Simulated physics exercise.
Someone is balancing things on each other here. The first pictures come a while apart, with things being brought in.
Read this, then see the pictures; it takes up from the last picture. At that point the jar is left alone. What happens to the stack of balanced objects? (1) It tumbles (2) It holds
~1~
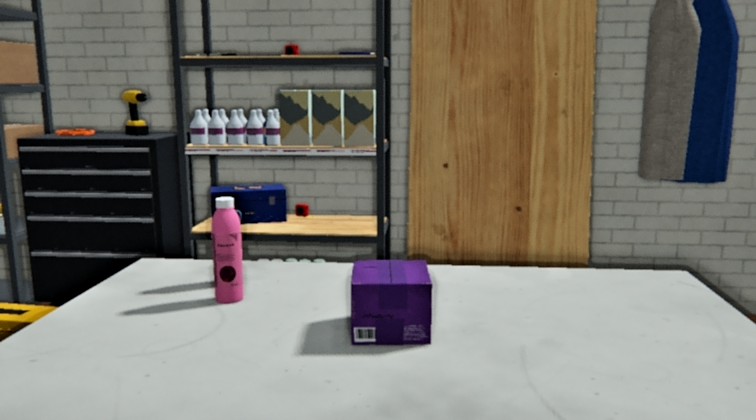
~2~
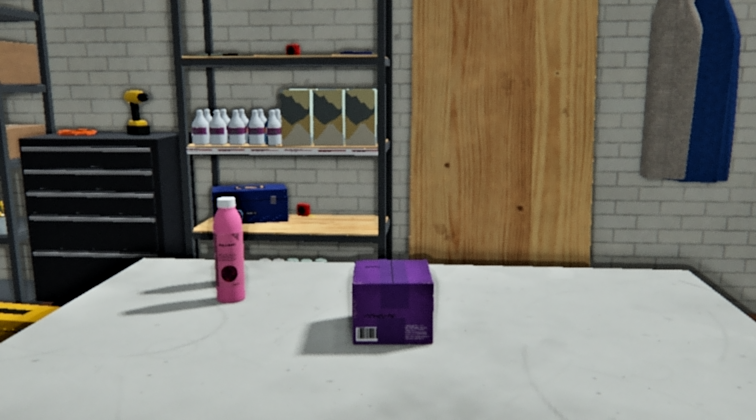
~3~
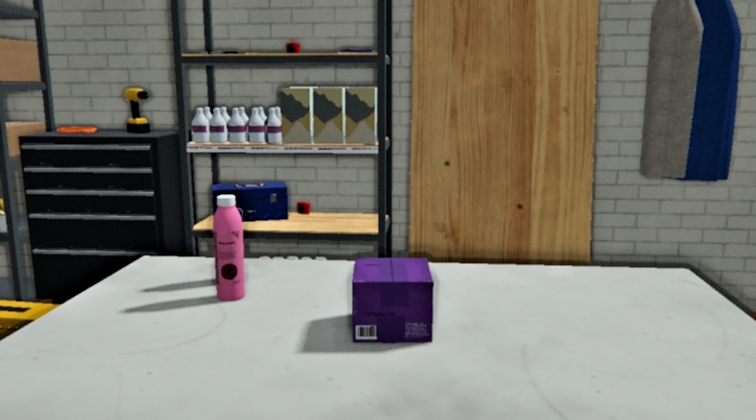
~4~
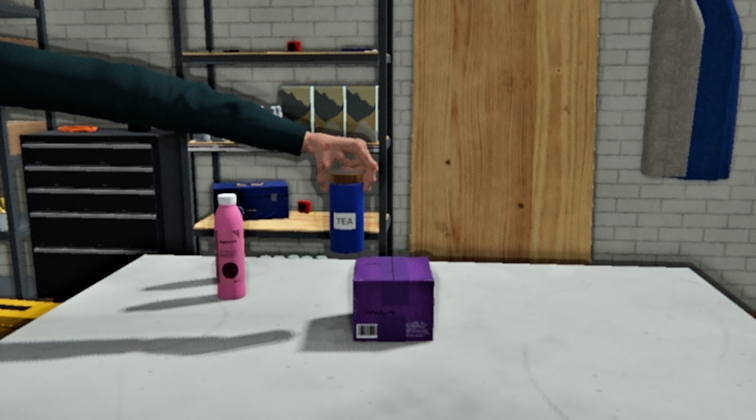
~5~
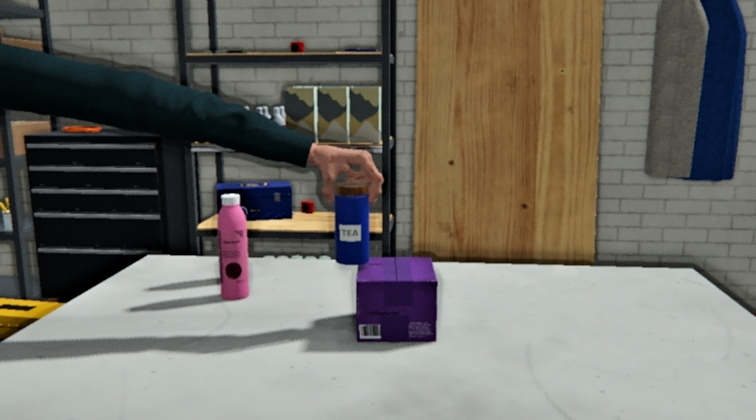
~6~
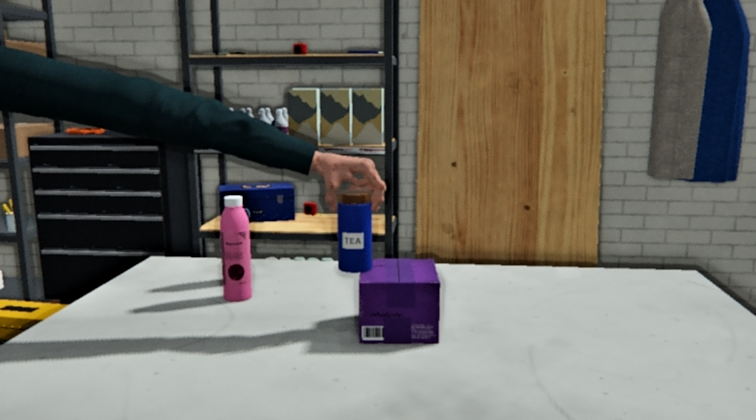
1.
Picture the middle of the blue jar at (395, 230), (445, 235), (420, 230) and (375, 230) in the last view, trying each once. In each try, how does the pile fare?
In the first case the pile remains standing, in the second it topples, in the third it remains standing and in the fourth it remains standing.
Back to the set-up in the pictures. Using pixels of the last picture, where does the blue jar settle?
End position: Approximately (296, 311).
Then, 0.40 s on from there, blue jar now fallen.
Then, 0.50 s on from there, things are still on the move.
Then, 1.70 s on from there, nothing new.
In the end, fallen, blue jar; the other 3 unmoved. At the end, from the last picture's camera, blue jar near (296, 311). The pile loses its balance.
